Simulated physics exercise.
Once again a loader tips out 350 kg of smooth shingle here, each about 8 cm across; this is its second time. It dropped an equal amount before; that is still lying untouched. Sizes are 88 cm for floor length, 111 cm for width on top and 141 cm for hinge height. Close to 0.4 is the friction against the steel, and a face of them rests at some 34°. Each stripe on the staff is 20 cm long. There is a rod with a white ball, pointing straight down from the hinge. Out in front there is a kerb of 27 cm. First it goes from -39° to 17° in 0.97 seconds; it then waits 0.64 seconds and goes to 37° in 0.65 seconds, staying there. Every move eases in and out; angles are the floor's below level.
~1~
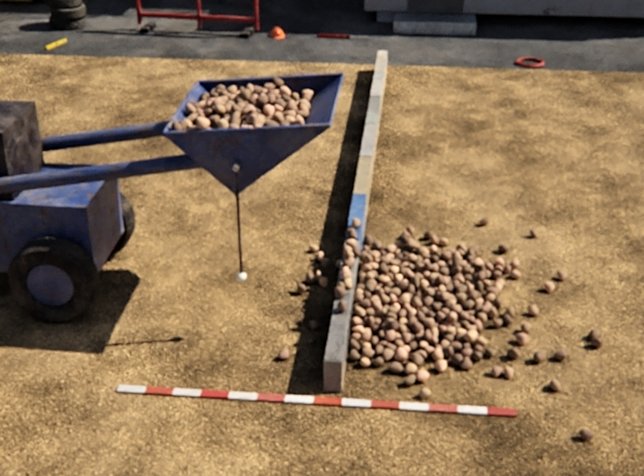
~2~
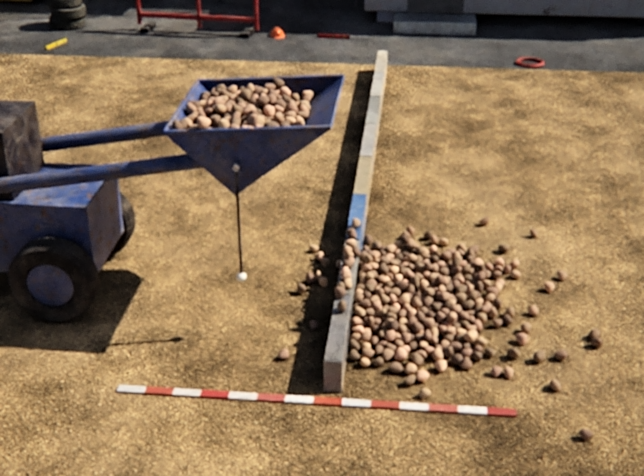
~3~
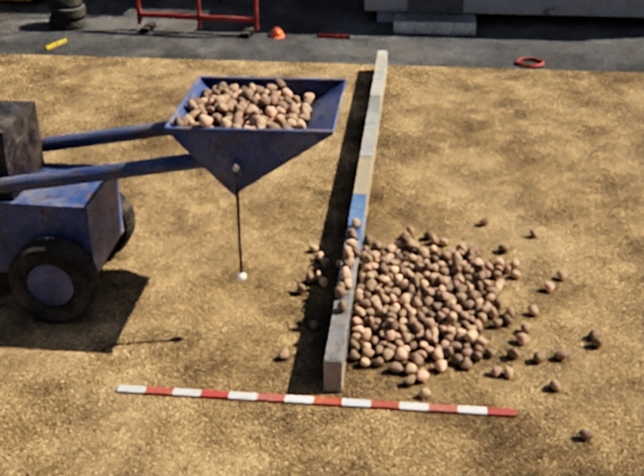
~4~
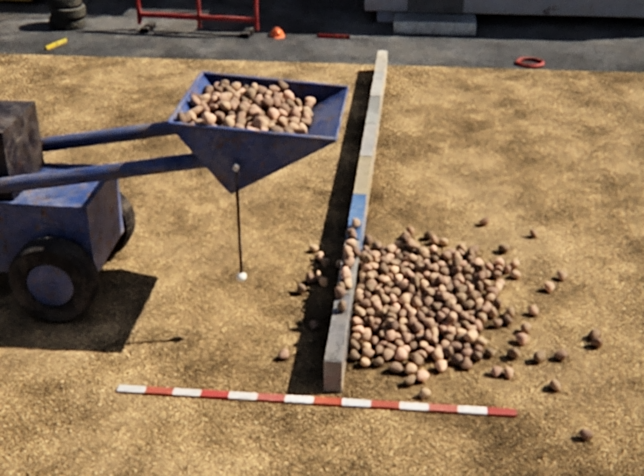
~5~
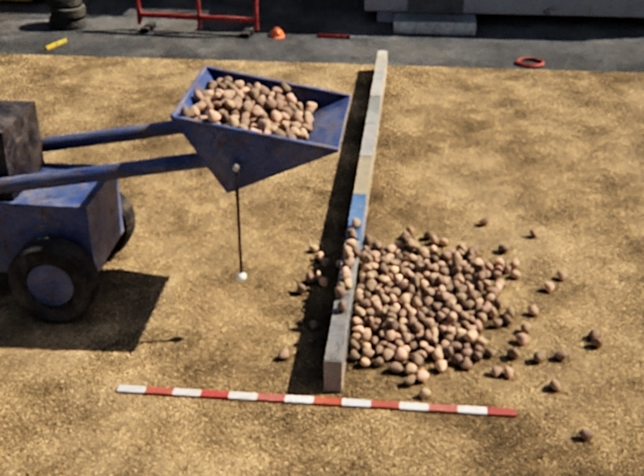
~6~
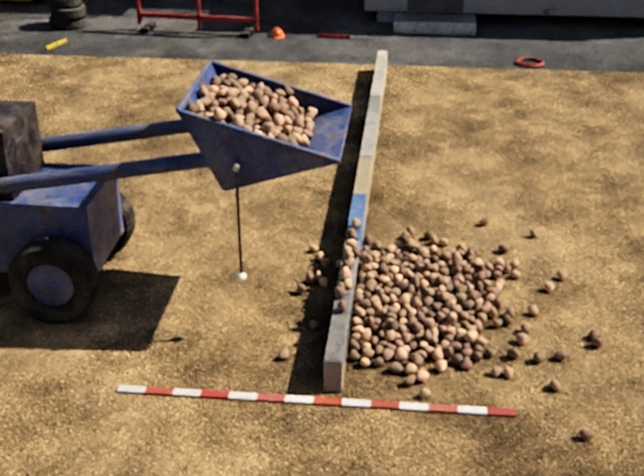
On a sunlit patch of sandy ground, a blue loader holds a bucket full of rounded stones near a low kerb with a scattered stone pile beyond it, and the bucket slowly tilts forward, its lip lowering to the right.
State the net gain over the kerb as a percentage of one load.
90 %.
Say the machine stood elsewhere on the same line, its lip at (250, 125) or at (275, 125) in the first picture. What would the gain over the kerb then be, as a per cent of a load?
I'd guess close to 5 per cent first and close to 20 per cent second.
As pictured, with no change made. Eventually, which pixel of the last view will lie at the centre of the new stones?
The middle lies near (392, 284) in the last picture.
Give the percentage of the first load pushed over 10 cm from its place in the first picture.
Some 15 percent, give or take.
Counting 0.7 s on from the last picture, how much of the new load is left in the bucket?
Reading: Near 100 % of the load.
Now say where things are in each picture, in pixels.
Lip at (330, 126), floor tilted -39°, highest stones at (260, 96). The earlier load is highest near (349, 261), 31 cm above ground level, 6 % on this side of the kerb, 94 % over the kerb, in the first frame.
Lip at (331, 128), floor tilted -38°, highest stones at (261, 96), in the second frame.
The bucket is at -35°, its lip at (333, 133); the top of the load is at (242, 97), in the third frame.
The bucket is at -30°, its lip at (336, 140); the top of the load is at (222, 96), in the fourth frame.
The bucket is at -24°, its lip at (338, 150); the top of the load is at (217, 91), in the fifth frame.
Lip at (340, 161), floor tilted -17°, highest stones at (219, 89), in the sixth frame.
Then, 0.3 s after the last picture the floor is at 8°; in per cent of one load, 100 in the bucket, 6 on this side of the kerb, 94 over the kerb; the foremost stones are at (566, 325).
Then, 0.7 s after the last picture the floor is at 17°; in per cent of one load, 98 in the bucket, 7 on this side of the kerb, 94 over the kerb; the foremost stones are at (566, 325).
Then, 2.3 s after the last picture the floor is at 37°; in per cent of one load, 0 in the bucket, 16 on this side of the kerb, 184 over the kerb; the foremost stones are at (566, 325).
Then, 5.0 s after the last picture the floor is at 37°; in per cent of one load, 0 in the bucket, 15 on this side of the kerb, 185 over the kerb; the foremost stones are at (564, 315). Net gain over the kerb, 90.
